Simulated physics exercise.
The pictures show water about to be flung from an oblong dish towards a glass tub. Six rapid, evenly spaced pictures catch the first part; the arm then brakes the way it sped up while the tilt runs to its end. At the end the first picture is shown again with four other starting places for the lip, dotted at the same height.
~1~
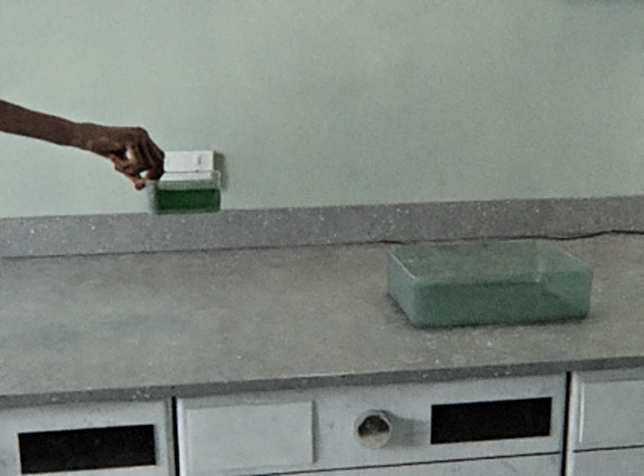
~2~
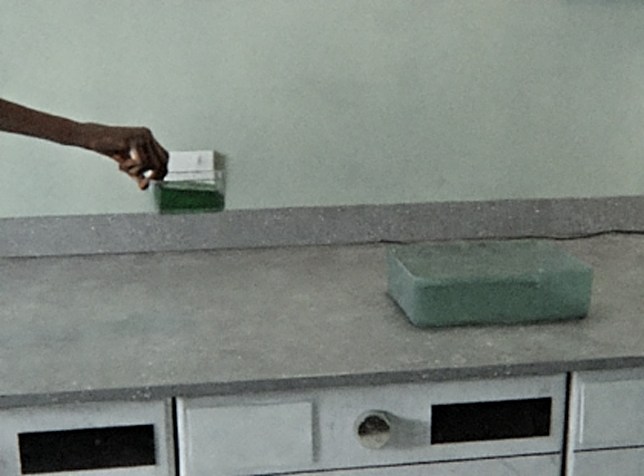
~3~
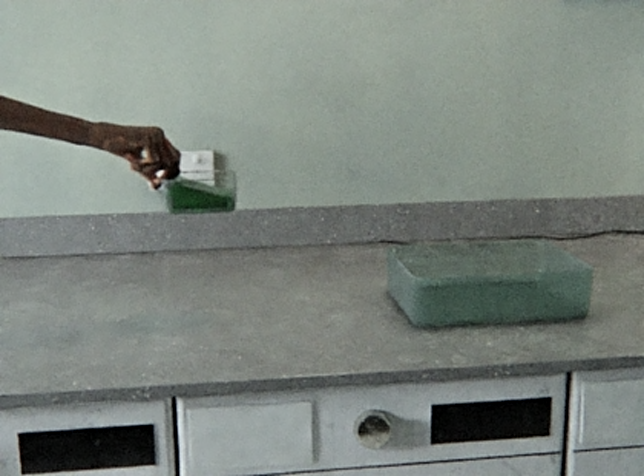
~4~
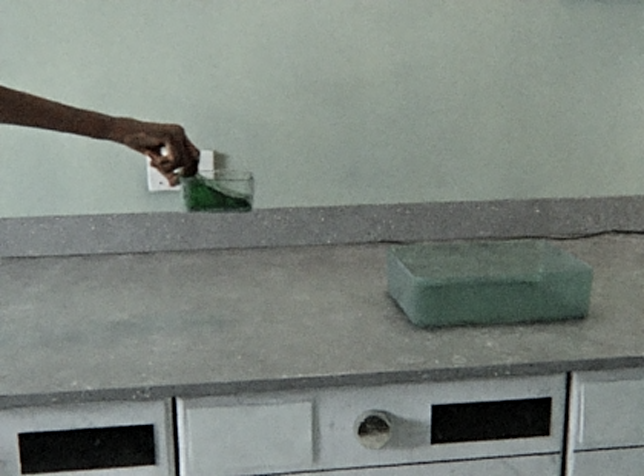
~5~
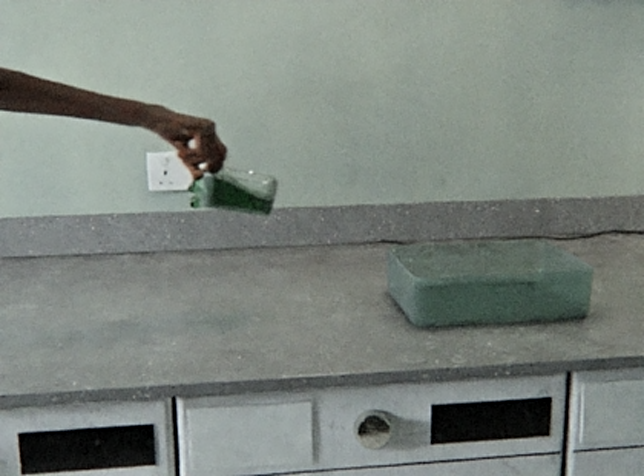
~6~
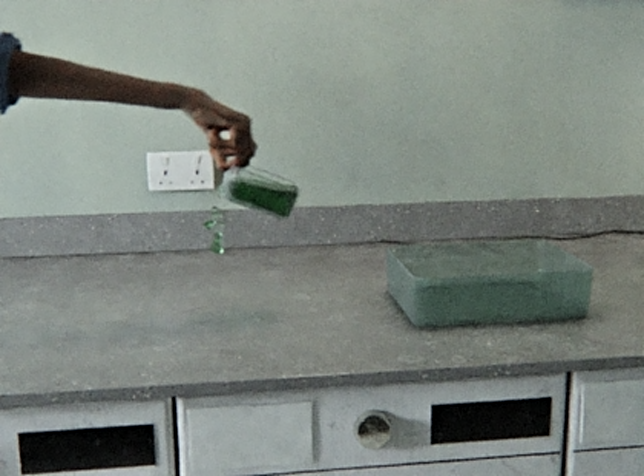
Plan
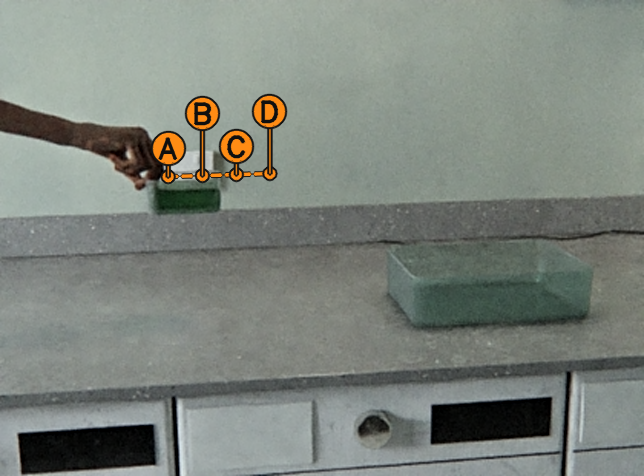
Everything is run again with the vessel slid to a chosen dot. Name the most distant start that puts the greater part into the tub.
That is spot C.
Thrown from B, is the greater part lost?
Yes, it does.
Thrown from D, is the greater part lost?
No, not at all.
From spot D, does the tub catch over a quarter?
Yes, it does.
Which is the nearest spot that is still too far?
It is B.
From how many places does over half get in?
Two of the four.
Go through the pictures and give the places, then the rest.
The first picture shows upright, lip at (218, 175); tub from (412, 326) to (588, 316); nothing has left yet.
The second picture shows upright, lip at (222, 174); nothing has left yet.
The third picture shows upright, lip at (234, 174); water is over the rim, down to (171, 176).
The fourth picture shows tipped about 3°, lip at (252, 175); water is over the rim, down to (179, 182).
The fifth picture shows tipped about 11°, lip at (274, 179); water is over the rim, down to (197, 205).
The sixth picture shows tipped about 22°, lip at (297, 186); water is over the rim, down to (218, 249).
On the marked copy, A at (168, 176); B at (202, 175); C at (236, 174); D at (269, 173).
With A, about 0 % lands in the tub, 99 % falls short.
With B, about 20 % lands in the tub, 77 % falls short and 3 % goes beside or beyond.
With C, about 67 % lands in the tub, 29 % falls short and 5 % goes beside or beyond.
With D, about 79 % lands in the tub, 13 % falls short and 8 % goes beside or beyond.
